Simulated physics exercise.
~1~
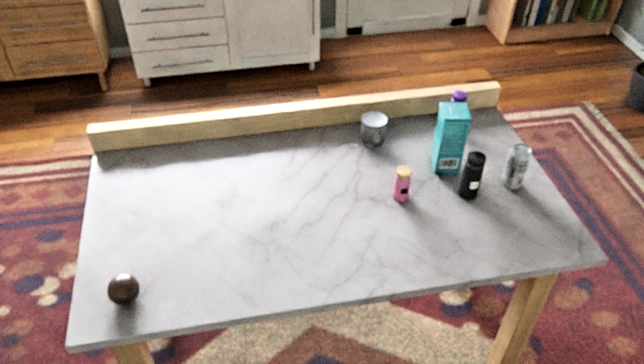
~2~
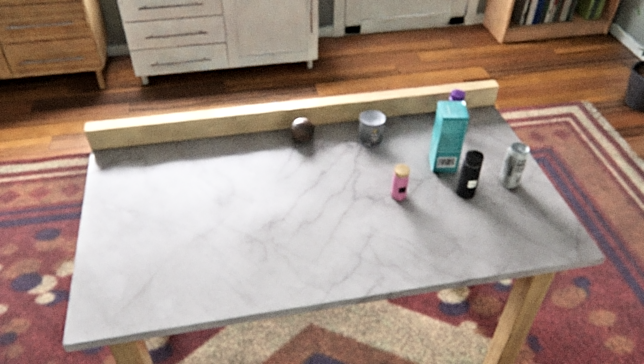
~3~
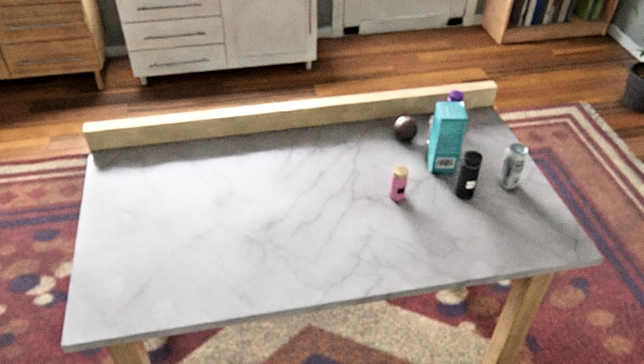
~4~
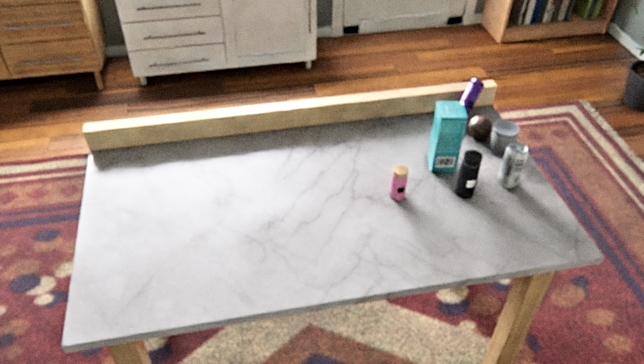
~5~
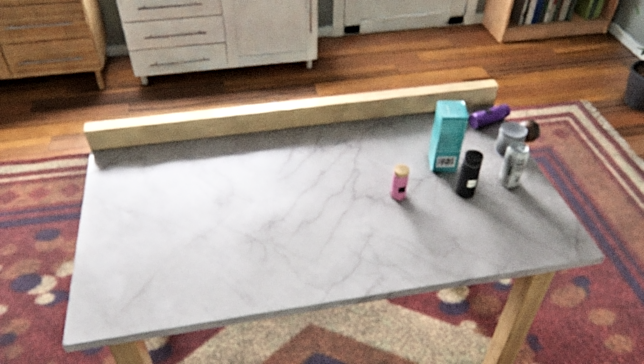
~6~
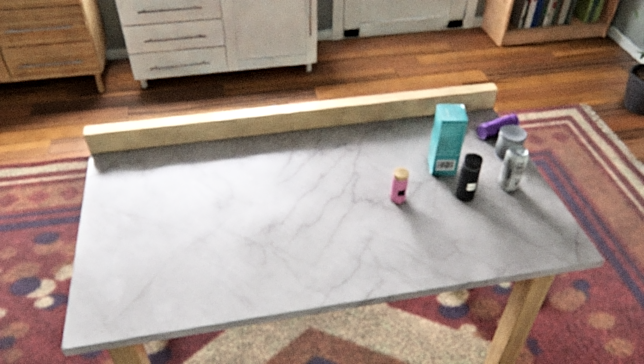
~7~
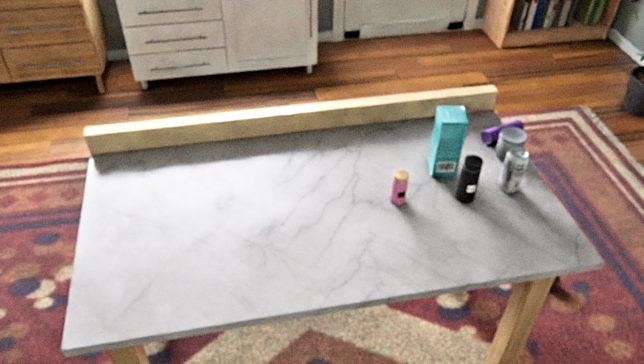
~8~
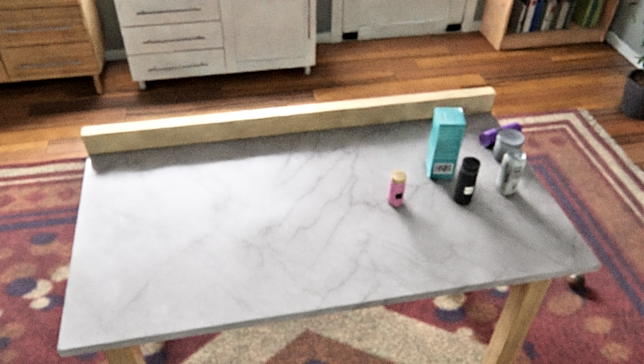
On a table, a brown ball rolls right, shifts a grey tin, topples a purple shaker and drops off.
